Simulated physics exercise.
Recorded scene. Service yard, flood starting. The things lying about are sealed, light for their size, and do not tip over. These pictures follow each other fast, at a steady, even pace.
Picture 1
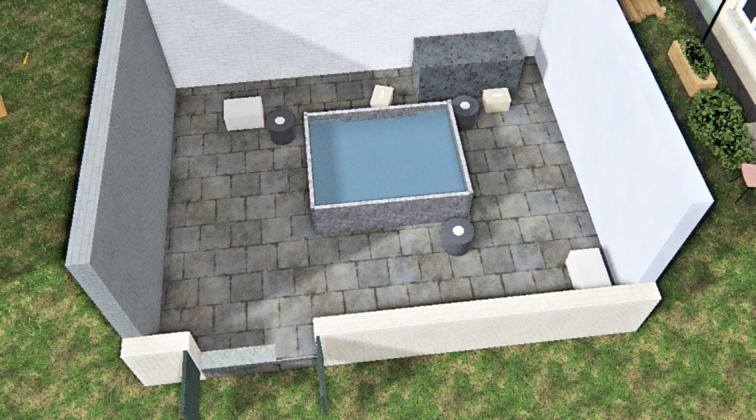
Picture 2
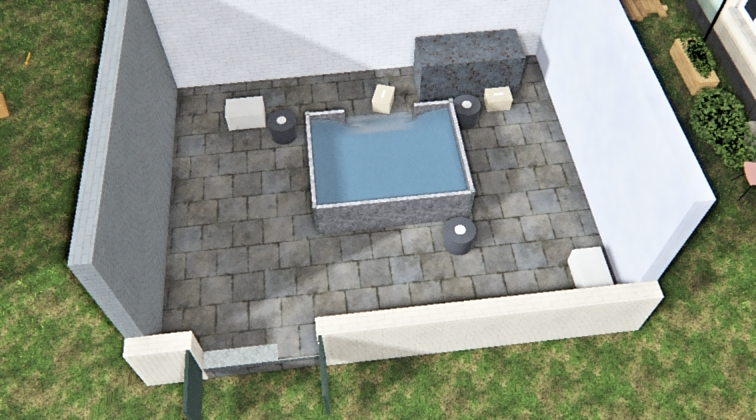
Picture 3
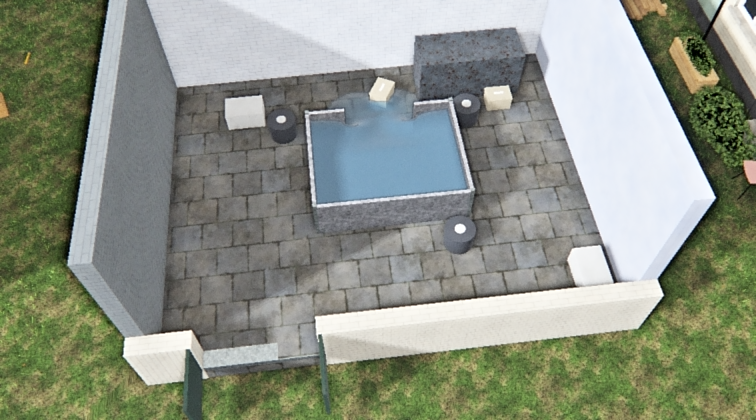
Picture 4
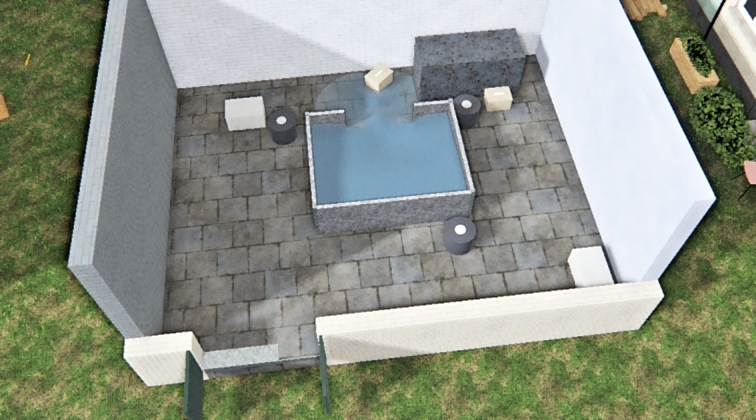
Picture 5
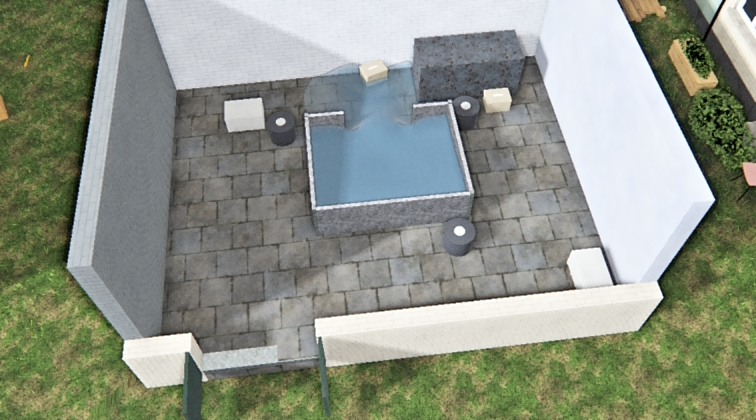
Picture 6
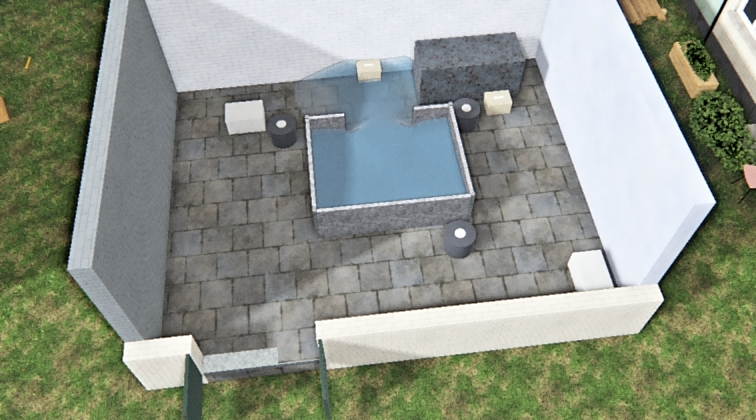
A walled service yard paved in grey stone and edged by grass is seen from high above, the view holding still. A raised stone tank of blue water sits in the middle, with dark round tubs, pale boxes and a dark speckled block around it. Water pours through a gap in the tank's back wall and spreads, pushing one cream box back towards the white wall.
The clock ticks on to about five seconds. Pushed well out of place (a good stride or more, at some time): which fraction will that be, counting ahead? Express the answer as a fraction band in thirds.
Fraction band: 1/3 to 2/3.
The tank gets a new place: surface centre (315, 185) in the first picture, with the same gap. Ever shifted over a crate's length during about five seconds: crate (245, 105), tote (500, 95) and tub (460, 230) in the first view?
Item one travelled far enough, item two not displaced far, item three not displaced far.
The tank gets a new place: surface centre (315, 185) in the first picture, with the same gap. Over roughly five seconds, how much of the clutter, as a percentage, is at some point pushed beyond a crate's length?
Roughly 40 %.
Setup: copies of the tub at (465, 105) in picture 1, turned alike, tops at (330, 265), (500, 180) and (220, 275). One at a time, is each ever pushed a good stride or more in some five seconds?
Item by item: Remains in place, remains in place, remains in place.
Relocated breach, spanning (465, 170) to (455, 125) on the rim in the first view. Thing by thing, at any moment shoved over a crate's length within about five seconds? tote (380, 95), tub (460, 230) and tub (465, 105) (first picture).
Listed in turn, never travels that far, never travels that far, never travels that far.
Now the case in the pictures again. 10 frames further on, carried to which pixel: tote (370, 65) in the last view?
Close to (286, 74).
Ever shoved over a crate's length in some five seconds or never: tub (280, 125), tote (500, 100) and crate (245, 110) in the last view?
Item one never gets that far, item two gets that far, item three gets that far.
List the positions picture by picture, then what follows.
A tote at (382, 95) rests on the ground; a tub at (280, 121) rests on the ground; 0 of 7 have shifted, in the first picture.
A tote at (384, 94), on the bottom; a tub at (282, 120) rests on the ground; 0 of 7 have shifted, in the second picture.
A tote at (382, 88) rests on the ground, close to its start; a tub at (281, 120) rests on the ground; 1 of 7 have shifted, in the third picture.
A tote at (379, 74) rests on the ground, a stride from its start; a tub at (282, 121), on the bottom; 1 of 7 have shifted, in the fourth picture.
A tote at (373, 68) rests on the ground, a stride from its start; a tub at (281, 122), on the bottom; 1 of 7 have shifted, in the fifth picture.
A tote at (369, 65) floats, a stride from its start; a tub at (282, 124) rests on the ground; 1 of 7 have shifted, in the sixth picture.
A moment on, 1 of 7 are well off their spots; 1 afloat.
Next, 1 of 7 are well off their spots; 1 afloat.
Later, 2 of 7 are well off their spots; 1 afloat.
In the end, 3 of 7 are well off their spots, and 3 have been at some point; 1 afloat.
